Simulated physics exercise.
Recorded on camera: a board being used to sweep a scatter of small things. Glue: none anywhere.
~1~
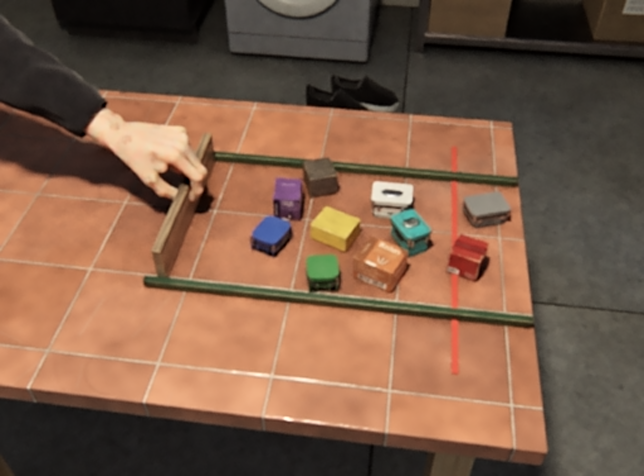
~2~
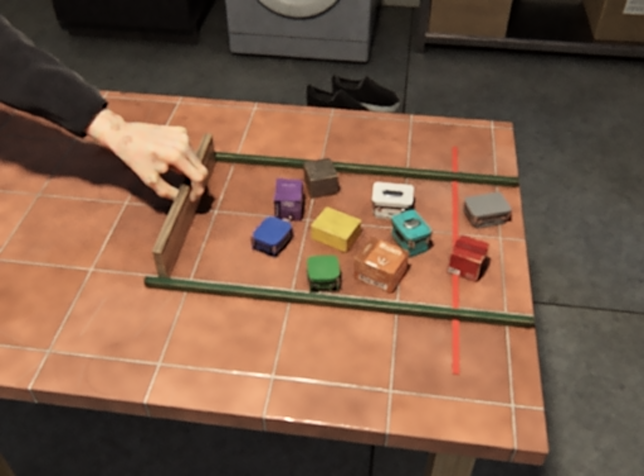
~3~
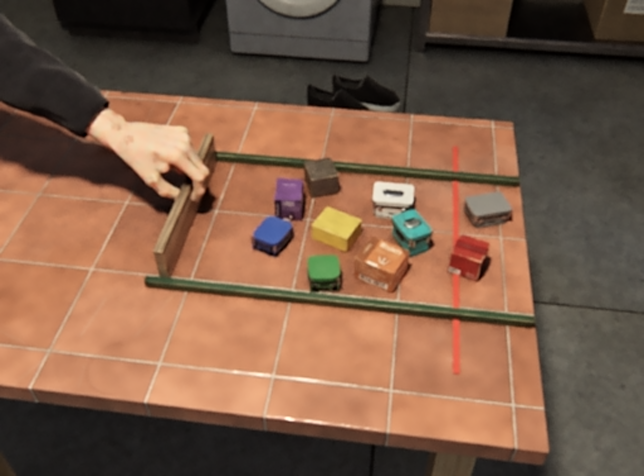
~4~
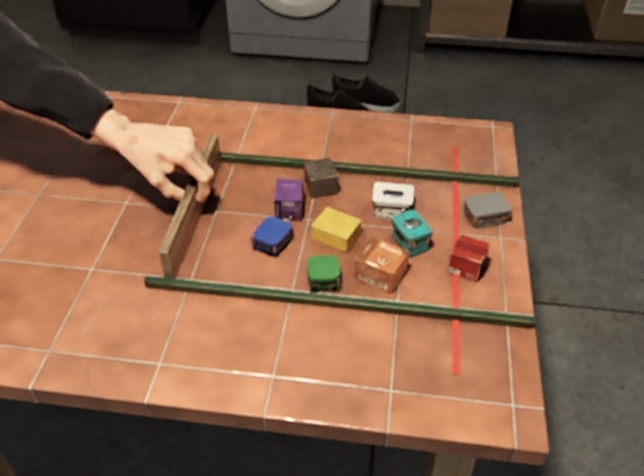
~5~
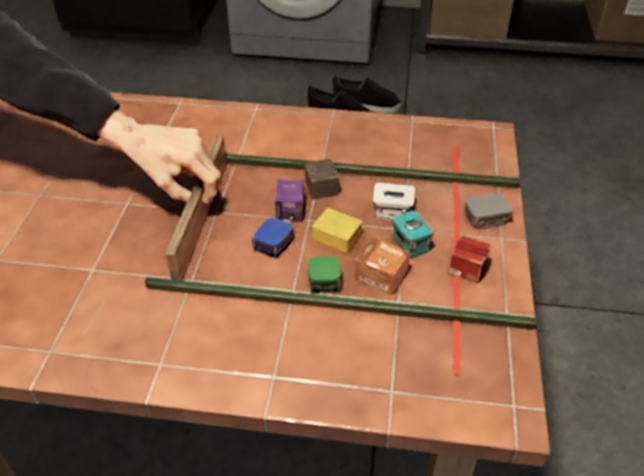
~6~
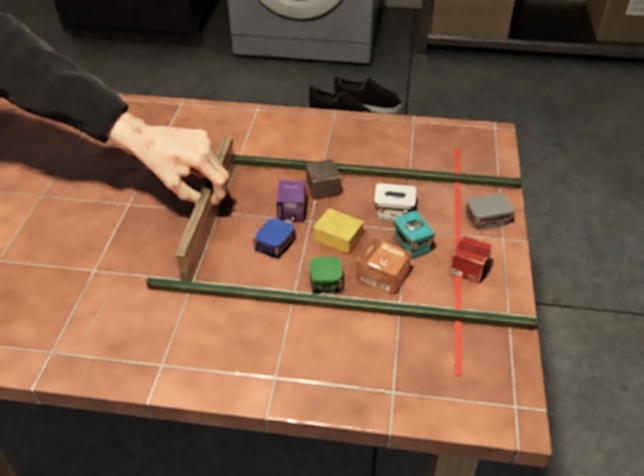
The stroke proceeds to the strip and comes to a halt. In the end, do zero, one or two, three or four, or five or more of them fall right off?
After the sweep, the pieces gone from the top come to three or four, as it turns out.
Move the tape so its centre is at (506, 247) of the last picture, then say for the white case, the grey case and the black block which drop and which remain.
The white case? It does not stay. The grey case? It does not stay. The black block? It is safe.
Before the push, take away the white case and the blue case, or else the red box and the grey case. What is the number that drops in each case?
1 and 1.
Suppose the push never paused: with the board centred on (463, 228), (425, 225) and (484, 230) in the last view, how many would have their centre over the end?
3; 0; 6.
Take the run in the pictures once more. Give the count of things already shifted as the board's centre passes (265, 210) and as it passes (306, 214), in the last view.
At the first place 1, at the second 4.
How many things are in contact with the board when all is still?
4 of them.
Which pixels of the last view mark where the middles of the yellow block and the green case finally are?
In the last picture the yellow block sits around (508, 241) and the green case around (474, 294).
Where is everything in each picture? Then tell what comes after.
In the first frame, grey case (486, 210); red box (468, 258); turquoise case (410, 233); board (187, 201); tape (455, 241).
In the second frame, red box (468, 258); green case (323, 274).
In the third frame, turquoise case (411, 233); black block (321, 177).
In the fourth frame, grey case (487, 210); white case (393, 201).
In the fifth frame, red box (470, 259); orange box (382, 265).
In the sixth frame, grey case (489, 212); red box (471, 259); turquoise case (413, 234); board (209, 205); tape (458, 243).
A little later, none off yet; grey case at rest near (489, 212); red box at rest near (471, 259); turquoise case at rest near (413, 234).
Next, none off yet; grey case at rest near (489, 212); red box shifted about its own width near (490, 265); turquoise case shifted about its own width near (465, 247).
When it is over, the number that fall off is three or four; down, turquoise case, red box and grey case.
